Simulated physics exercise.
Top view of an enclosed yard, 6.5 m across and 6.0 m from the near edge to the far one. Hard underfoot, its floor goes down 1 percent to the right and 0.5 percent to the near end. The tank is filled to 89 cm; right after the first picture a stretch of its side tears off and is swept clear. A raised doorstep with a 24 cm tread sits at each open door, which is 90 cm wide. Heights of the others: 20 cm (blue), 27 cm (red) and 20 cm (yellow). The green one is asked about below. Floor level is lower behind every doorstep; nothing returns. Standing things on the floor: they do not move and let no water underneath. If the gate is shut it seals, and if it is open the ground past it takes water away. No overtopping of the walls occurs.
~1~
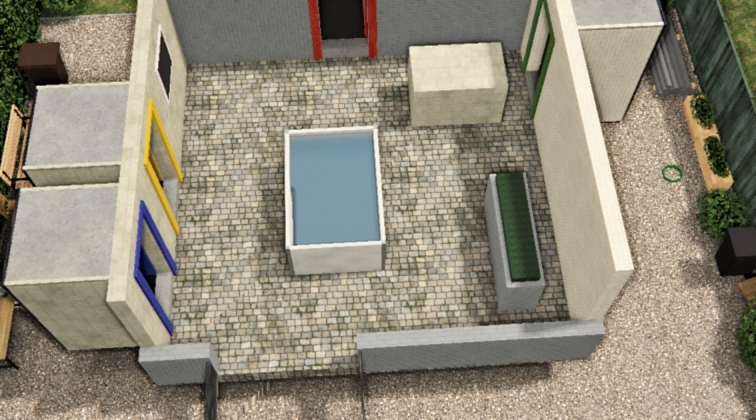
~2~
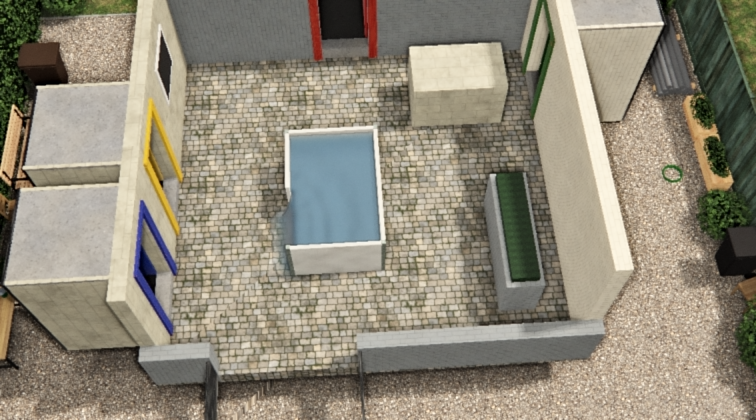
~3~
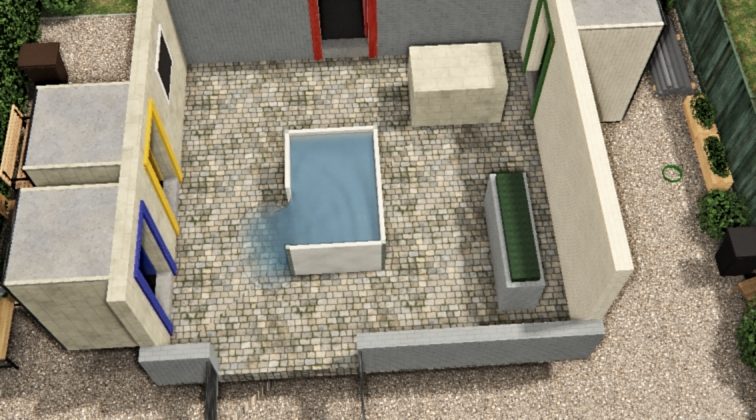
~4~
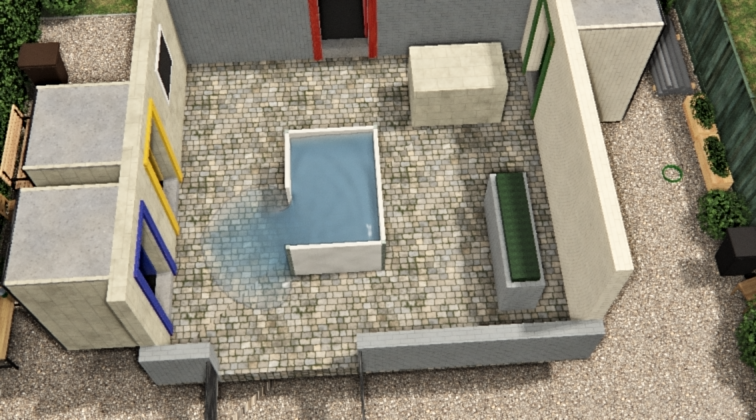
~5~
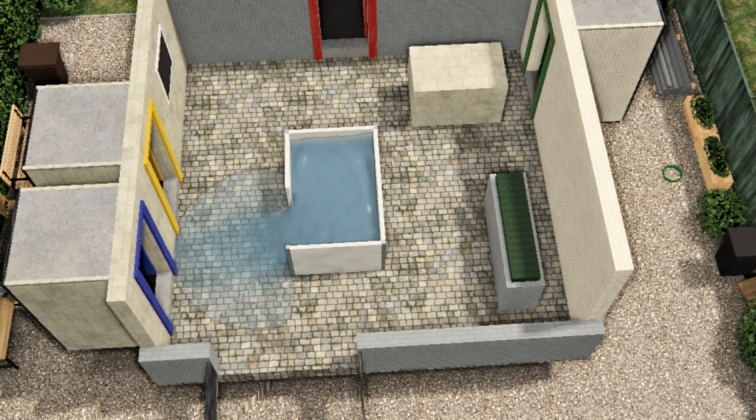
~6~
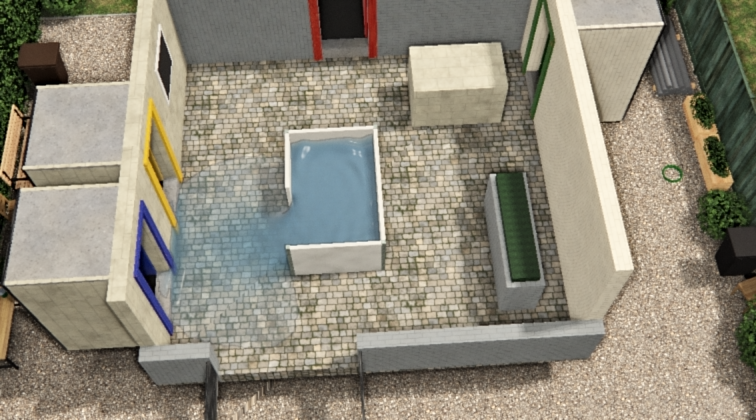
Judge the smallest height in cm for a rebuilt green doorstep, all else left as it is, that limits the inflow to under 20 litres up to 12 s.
Roughly 6.5 cm at the least.
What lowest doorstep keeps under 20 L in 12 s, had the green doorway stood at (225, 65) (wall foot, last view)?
16 cm.
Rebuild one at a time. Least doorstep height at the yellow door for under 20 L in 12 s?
The yellow door needs around 28 cm.
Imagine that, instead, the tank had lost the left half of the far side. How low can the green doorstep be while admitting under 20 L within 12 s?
The answer is some 15 cm.
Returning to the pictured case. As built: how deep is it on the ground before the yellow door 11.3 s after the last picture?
2.5 cm.
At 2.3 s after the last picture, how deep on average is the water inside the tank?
The mean depth is about 30 cm.
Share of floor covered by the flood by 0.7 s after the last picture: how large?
Approximately 20 %.
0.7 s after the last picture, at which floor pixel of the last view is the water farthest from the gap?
(185, 104).
Then, 0.7 s after the last picture water covers 20 % of the floor, deepest (64 cm) near (170, 362); it has not reached the green door.
Then, 2.3 s after the last picture water covers 45 % of the floor, deepest (32 cm) near (170, 362); it has not reached the green door.
Then, 11.3 s after the last picture water covers 100 % of the floor, deepest (13 cm) near (552, 341); 7 cm at the green door, 0 litres in over its 13 cm doorstep.
At the green door as built, the water peaked near 9 cm, 7.9 s after the last picture.
With a doorstep of 5.5 cm, 31 litres would have come in within the 12 s; with 7.5 cm, 13 litres. So under 20 litres takes about 6.5 cm.
